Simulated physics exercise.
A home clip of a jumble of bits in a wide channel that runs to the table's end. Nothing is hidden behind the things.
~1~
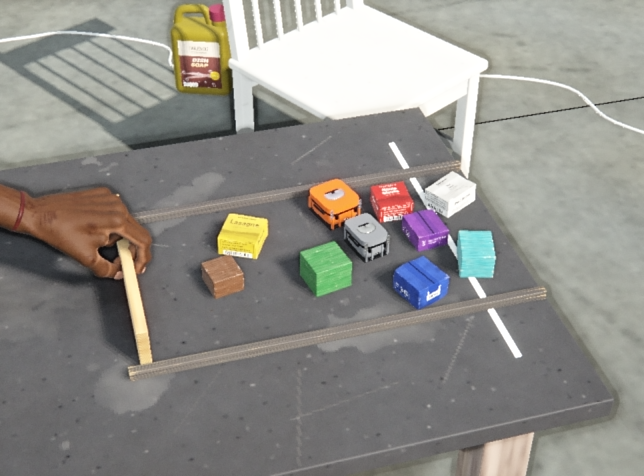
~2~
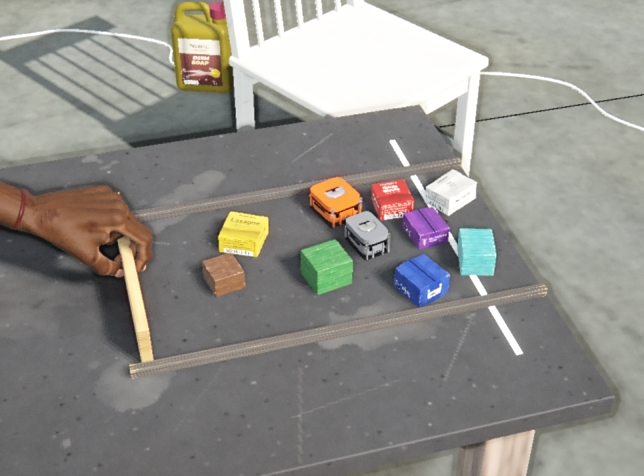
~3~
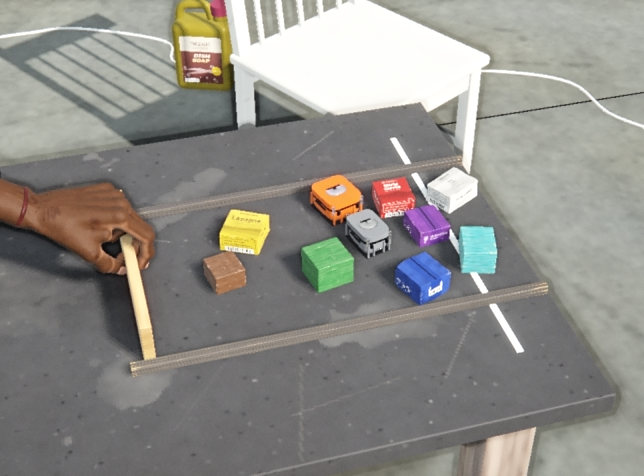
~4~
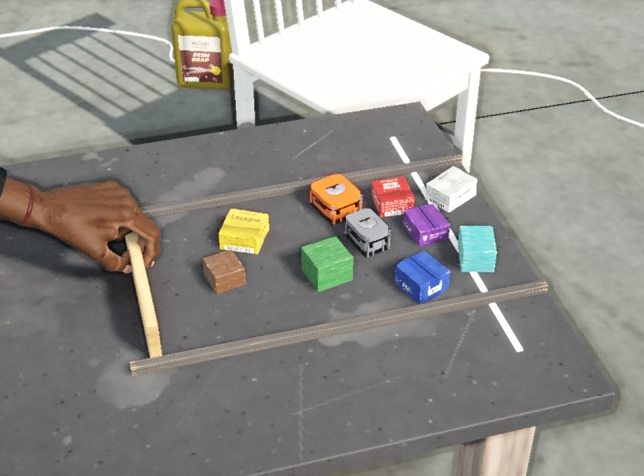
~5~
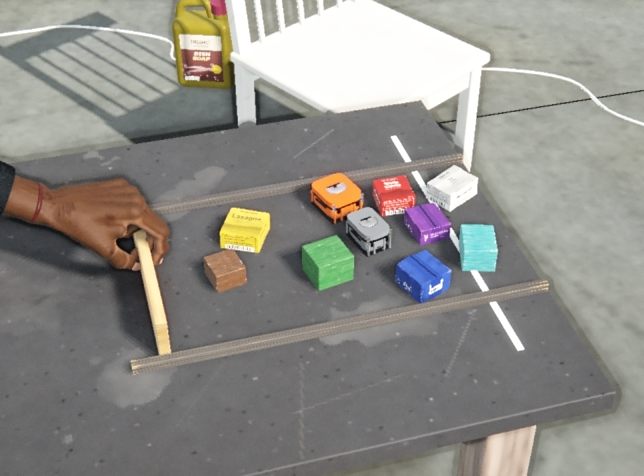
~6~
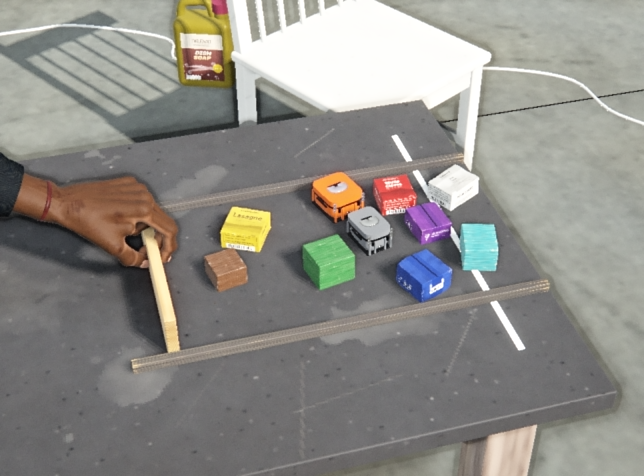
On a dark tabletop, colourful blocks and small cases sit scattered between two long strips, some near a white line of tape at the right. A hand at the left holds a thin wooden board upright, at first almost still, then slides it a short way right toward the brown and yellow blocks, touching none.
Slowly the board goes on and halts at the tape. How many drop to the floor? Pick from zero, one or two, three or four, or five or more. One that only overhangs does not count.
In the end the number that fall off is three or four.
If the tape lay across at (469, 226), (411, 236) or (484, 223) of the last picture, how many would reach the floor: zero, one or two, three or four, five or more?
One after another: Five or more; just one or two; five or over.
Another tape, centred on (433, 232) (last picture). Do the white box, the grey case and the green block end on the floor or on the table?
The white box drops off, the grey case holds on, the green block remains up.
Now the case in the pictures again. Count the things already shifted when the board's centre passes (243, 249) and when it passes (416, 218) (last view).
At the one place 2, at the other 10.
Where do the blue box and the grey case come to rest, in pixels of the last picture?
The blue box at (500, 271), the grey case at (486, 205).
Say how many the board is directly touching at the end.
That makes 4.
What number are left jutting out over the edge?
3 of them.
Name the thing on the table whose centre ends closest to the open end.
The orange case ends nearest.
A little later, none off yet; white box at rest near (453, 187); turquoise block at rest near (479, 247); purple box at rest near (428, 223).
Next, one off so far; white box dropping near (503, 343); turquoise block at rest near (484, 246); purple box shifted about its own width near (475, 210).
When it is over, the number that fall off is three or four; down, red box, purple box and white box.
